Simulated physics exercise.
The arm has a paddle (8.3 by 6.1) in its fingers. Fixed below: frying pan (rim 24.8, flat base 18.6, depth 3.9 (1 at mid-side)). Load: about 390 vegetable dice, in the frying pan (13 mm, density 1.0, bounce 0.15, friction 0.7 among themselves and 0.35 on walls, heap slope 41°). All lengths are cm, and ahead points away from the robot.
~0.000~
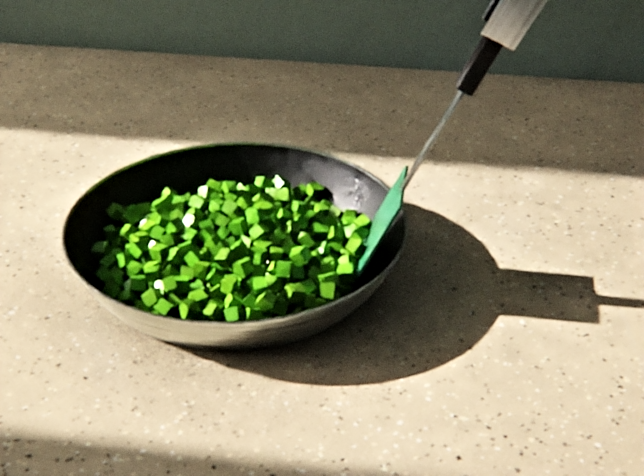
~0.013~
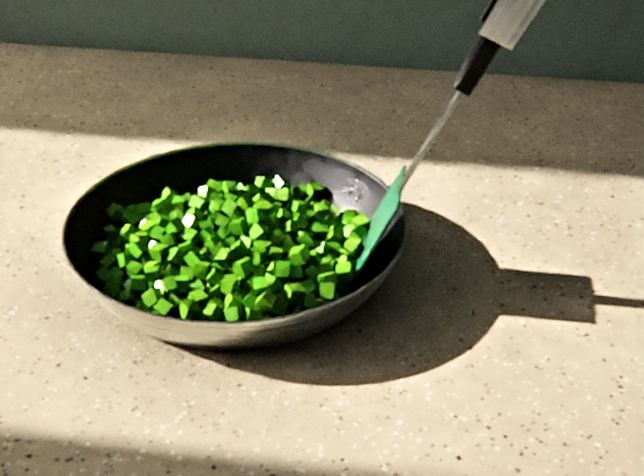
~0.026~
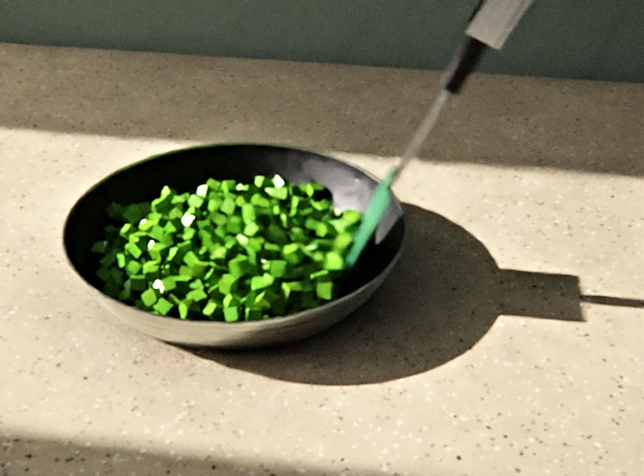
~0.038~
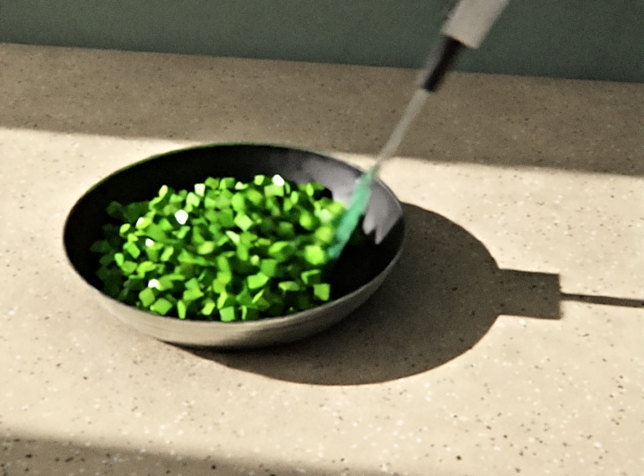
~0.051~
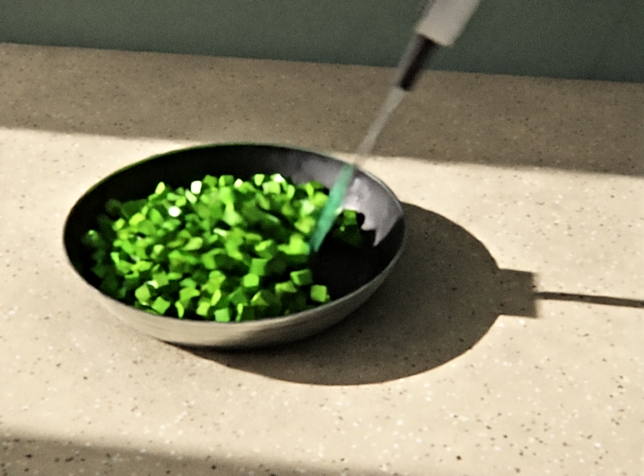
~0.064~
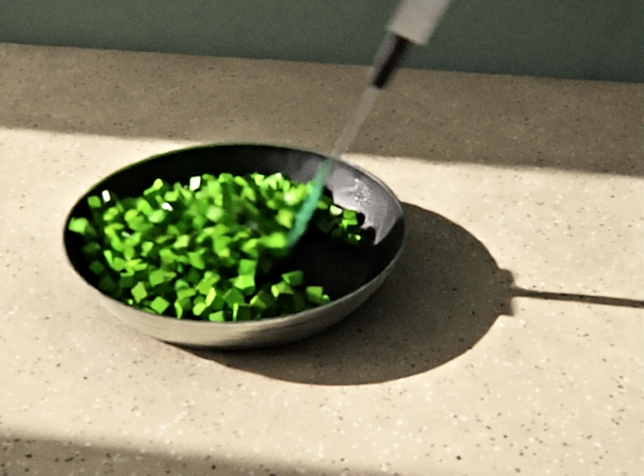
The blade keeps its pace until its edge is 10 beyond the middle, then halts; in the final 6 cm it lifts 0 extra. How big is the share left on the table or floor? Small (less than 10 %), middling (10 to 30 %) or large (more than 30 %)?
On the table or floor the share is large, more than 30 %.
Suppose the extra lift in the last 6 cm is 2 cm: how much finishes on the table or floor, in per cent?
Some 35 per cent.
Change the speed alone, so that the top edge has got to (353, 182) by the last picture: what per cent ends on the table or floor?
About 35 per cent.
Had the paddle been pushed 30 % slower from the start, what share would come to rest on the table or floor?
In that case some 35 per cent.
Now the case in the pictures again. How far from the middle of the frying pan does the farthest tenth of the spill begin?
Some 40 cm.
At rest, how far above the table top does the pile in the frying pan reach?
Some 5.0 cm.
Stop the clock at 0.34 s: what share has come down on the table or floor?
Some 15 per cent.
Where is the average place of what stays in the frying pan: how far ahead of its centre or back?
Roughly 2.0 cm ahead.
After 0.10 s, sloping 65°, highest piece 7 above the table; 391 in the frying pan.
After 0.13 s, sloping 65°, highest piece 8 above the table; 387 in the frying pan, 4 on the blade or in flight.
After 0.34 s, sloping 65°, highest piece 13 above the table; 241 in the frying pan, 61 on the table or floor, 89 on the blade or in flight.
After 1.39 s, sloping 65°, highest piece 5 above the table; 241 in the frying pan, 150 on the table or floor.
At rest, 241 in the frying pan, 150 on the table or floor. That is 38 % on the table or floor.
